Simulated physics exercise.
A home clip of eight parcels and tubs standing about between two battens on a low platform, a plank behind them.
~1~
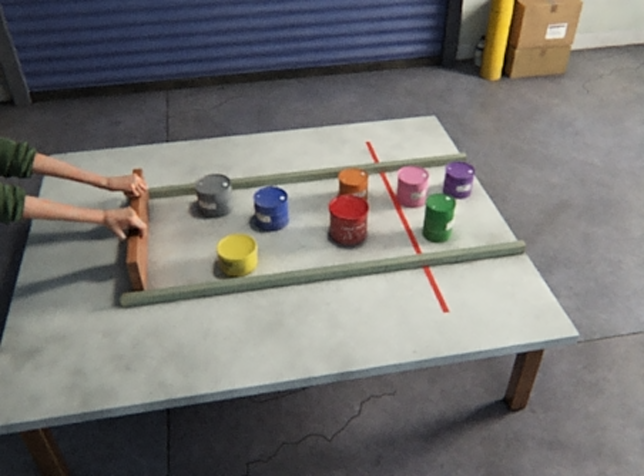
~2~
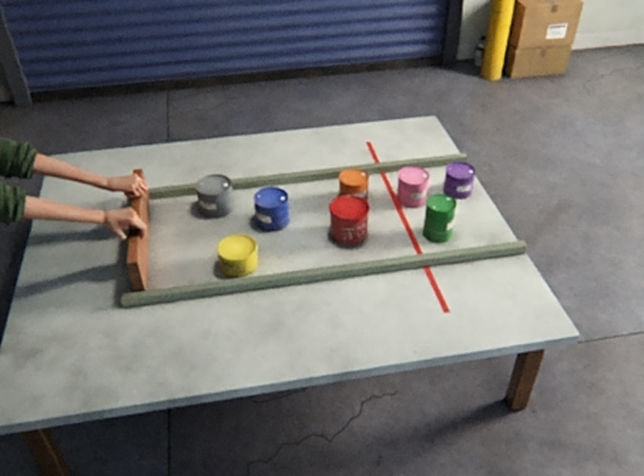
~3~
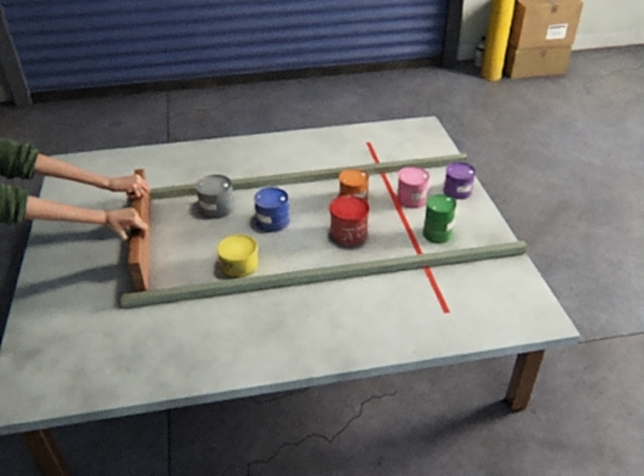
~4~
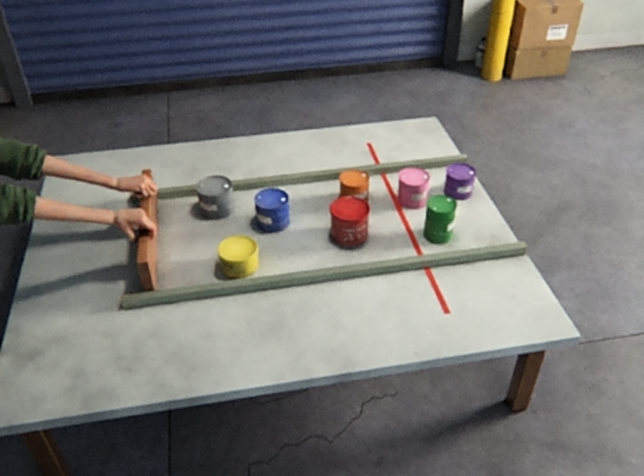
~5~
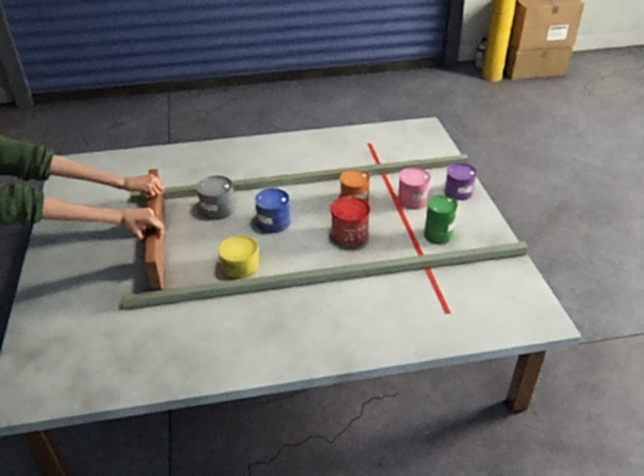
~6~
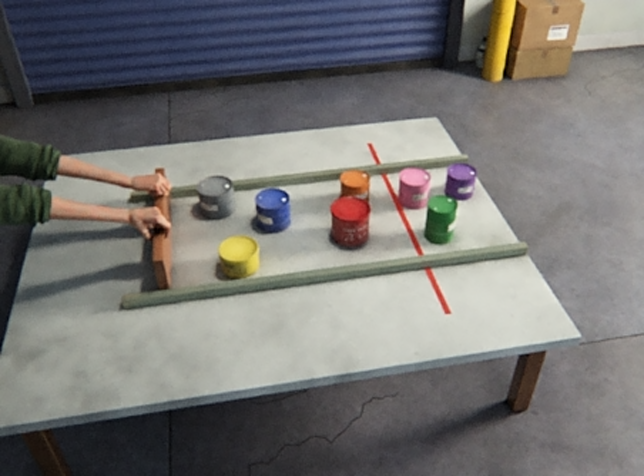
Two hands slid a wooden plank a short way to the right between two rails on a table, toward eight colorful cans that stayed practically still, some of them beyond a red line.
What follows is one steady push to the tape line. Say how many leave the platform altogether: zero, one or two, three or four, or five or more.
In the end the number that fall off is zero.
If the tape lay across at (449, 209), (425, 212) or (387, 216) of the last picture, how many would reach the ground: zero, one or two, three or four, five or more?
One after another: One to two; no fall at all; not one.
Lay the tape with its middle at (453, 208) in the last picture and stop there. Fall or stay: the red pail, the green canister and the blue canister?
The red pail is kept; the green canister goes over; the blue canister survives.
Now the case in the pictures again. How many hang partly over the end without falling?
0 of them.
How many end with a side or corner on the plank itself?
3 of them.
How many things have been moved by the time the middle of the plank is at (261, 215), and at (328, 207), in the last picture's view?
3 and 5.
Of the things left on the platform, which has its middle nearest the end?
It is the purple canister.
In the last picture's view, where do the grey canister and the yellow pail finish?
The grey canister at (405, 170), the yellow pail at (437, 239).
Soon after, none off yet; purple canister at rest near (460, 182); green canister at rest near (441, 220); pink canister at rest near (414, 189).
In the end, the number that fall off is zero.
